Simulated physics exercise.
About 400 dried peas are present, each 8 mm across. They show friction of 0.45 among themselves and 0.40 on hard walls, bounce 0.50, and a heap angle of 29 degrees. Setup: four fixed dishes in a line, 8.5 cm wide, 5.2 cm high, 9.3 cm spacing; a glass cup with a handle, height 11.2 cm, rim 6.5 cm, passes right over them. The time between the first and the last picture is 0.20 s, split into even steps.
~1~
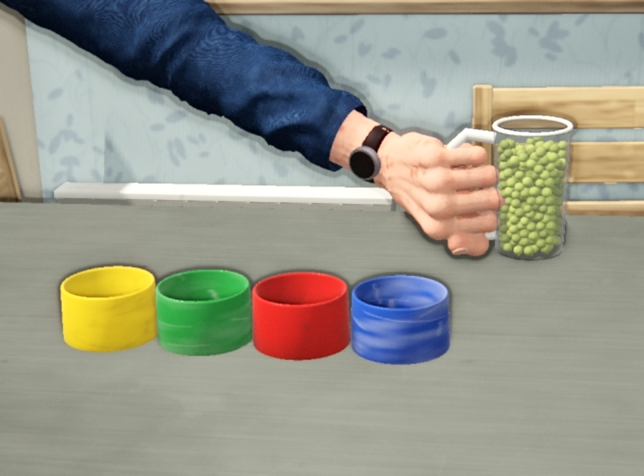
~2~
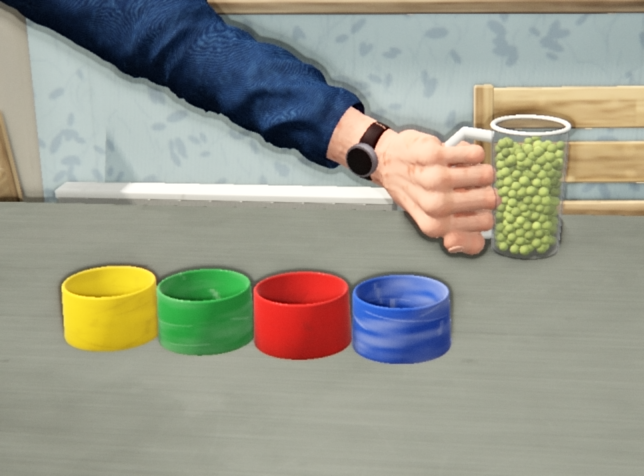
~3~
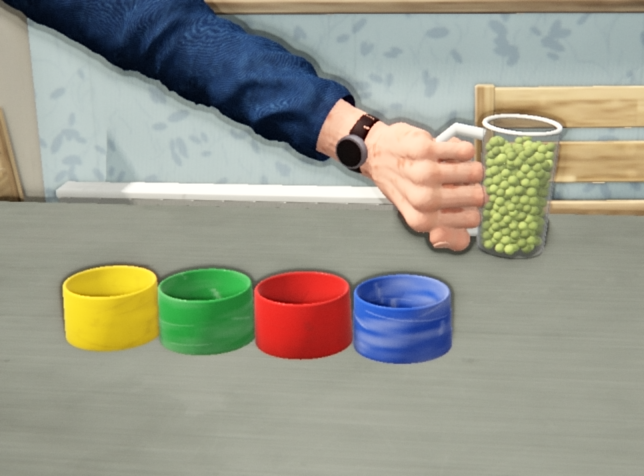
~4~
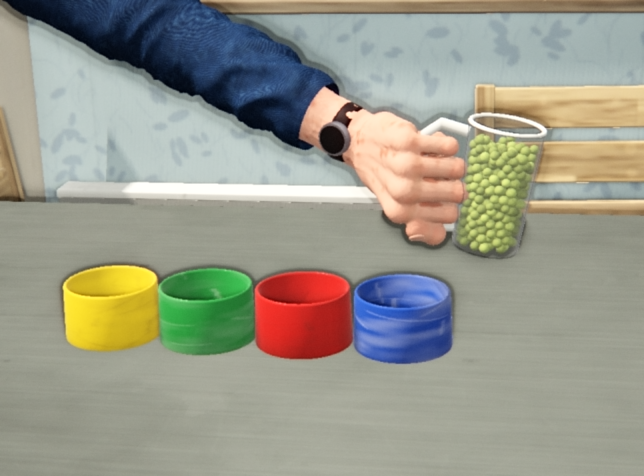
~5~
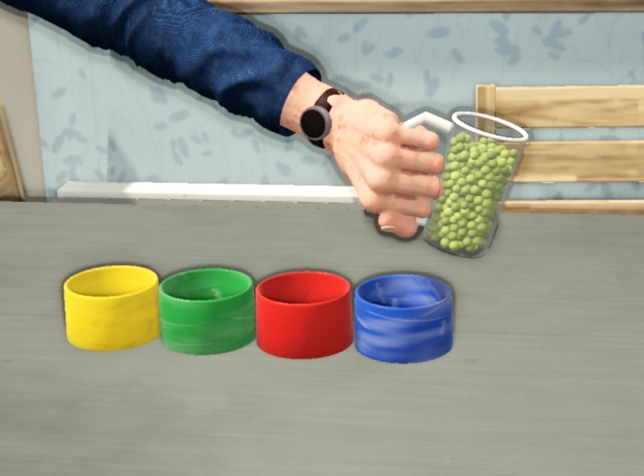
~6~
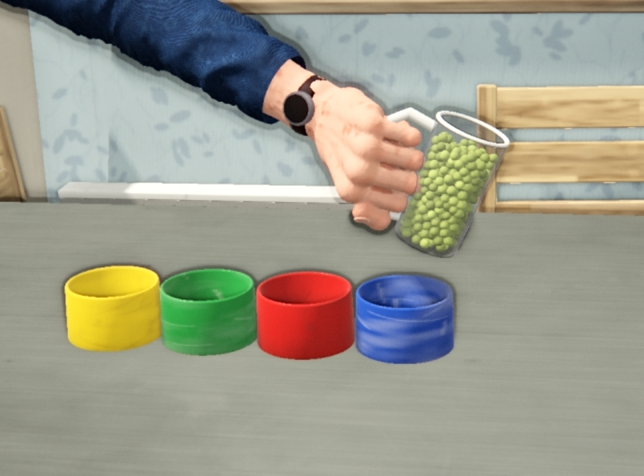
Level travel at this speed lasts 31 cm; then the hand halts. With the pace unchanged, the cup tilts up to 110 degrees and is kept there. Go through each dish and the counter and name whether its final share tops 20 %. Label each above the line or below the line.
Red: Above the line; blue: Below the line; green: Below the line; yellow: Below the line; counter: Below the line.
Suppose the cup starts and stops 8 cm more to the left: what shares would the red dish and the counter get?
In that case red 0, counter 0.
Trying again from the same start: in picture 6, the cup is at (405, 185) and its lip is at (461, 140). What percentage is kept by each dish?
Red: 100 / blue: 0 / green: 0 / yellow: 0.
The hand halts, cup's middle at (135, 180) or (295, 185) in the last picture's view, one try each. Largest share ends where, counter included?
On the first run most goes to green, and on the second to blue.
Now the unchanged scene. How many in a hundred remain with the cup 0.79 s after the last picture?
Close to 60 per cent of the load, I'd guess.
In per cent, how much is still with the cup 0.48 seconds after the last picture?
Some 100 per cent of the load.
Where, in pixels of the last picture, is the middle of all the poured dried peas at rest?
Centre at rest, approx.: (301, 309) px.
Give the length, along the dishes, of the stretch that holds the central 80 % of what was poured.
The stretch is around 5 cm long.
Then, 0.29 s after the last picture, tilt 66 degrees; cup holds 100 %.
Then, 0.48 s after the last picture, tilt 95 degrees; cup holds 100 %.
Then, 0.79 s after the last picture, tilt 110 degrees; cup holds 60 %, red 30 %.
In the end, red 100 %, blue 0 %, green 0 %, yellow 0 %, counter 0 %.
